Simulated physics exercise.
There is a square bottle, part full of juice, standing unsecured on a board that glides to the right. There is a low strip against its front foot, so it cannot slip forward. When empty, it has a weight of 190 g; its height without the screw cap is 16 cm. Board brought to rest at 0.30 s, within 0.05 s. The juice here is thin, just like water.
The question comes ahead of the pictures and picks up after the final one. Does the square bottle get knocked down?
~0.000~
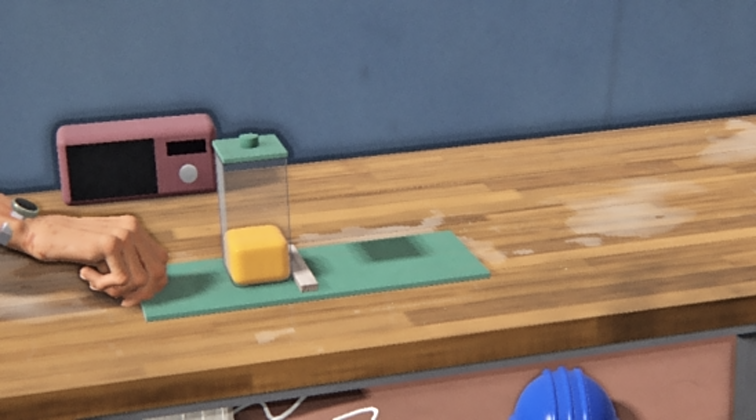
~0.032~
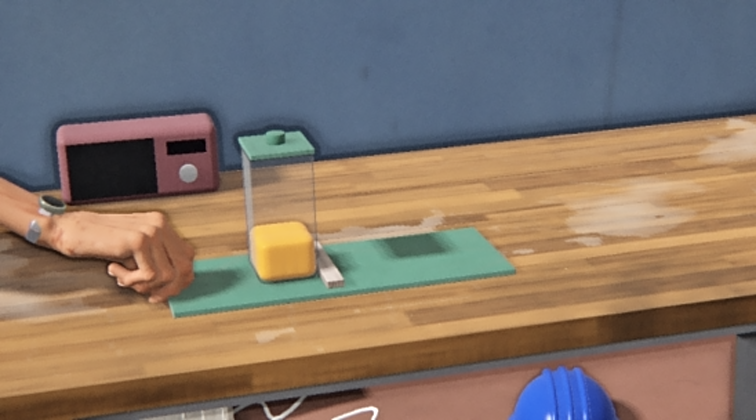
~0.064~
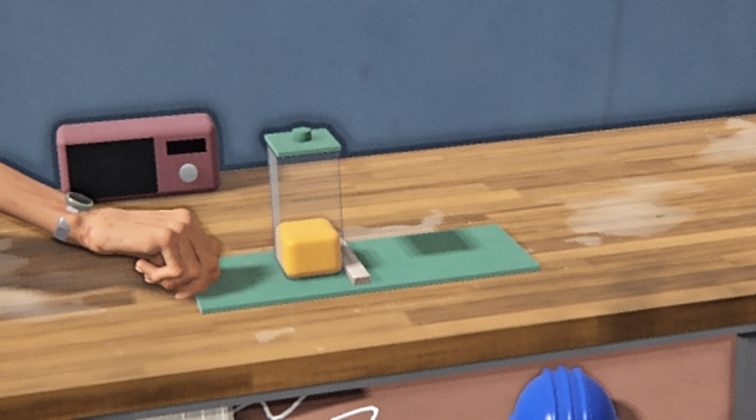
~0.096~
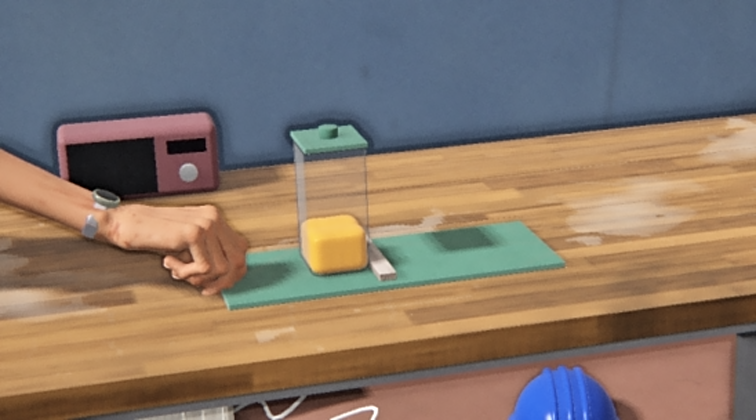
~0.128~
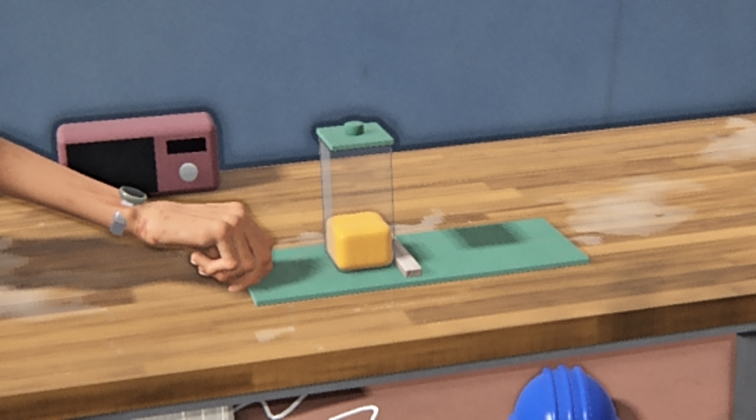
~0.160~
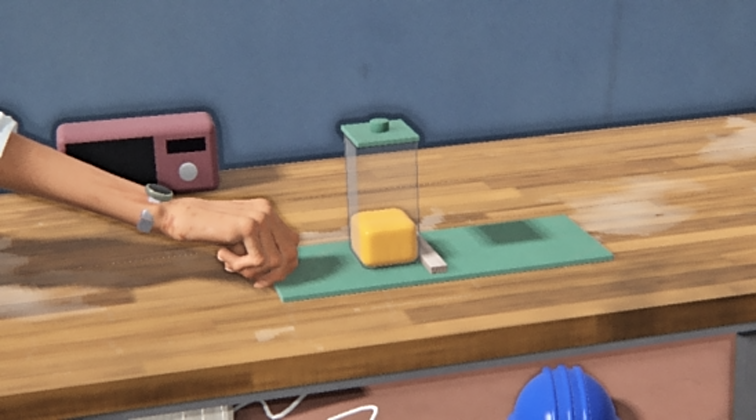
Yes, it topples.
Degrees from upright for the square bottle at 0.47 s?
I'd say it's tipped close to 28 degrees.
After 0.35 s the board moves at 0.00 m/s; the square bottle leans 6°.
After 0.47 s the square bottle leans 28°.
After 0.63 s the square bottle lies on its side.
After 0.85 s the square bottle lies on its side.
In the end the square bottle lies on its side.
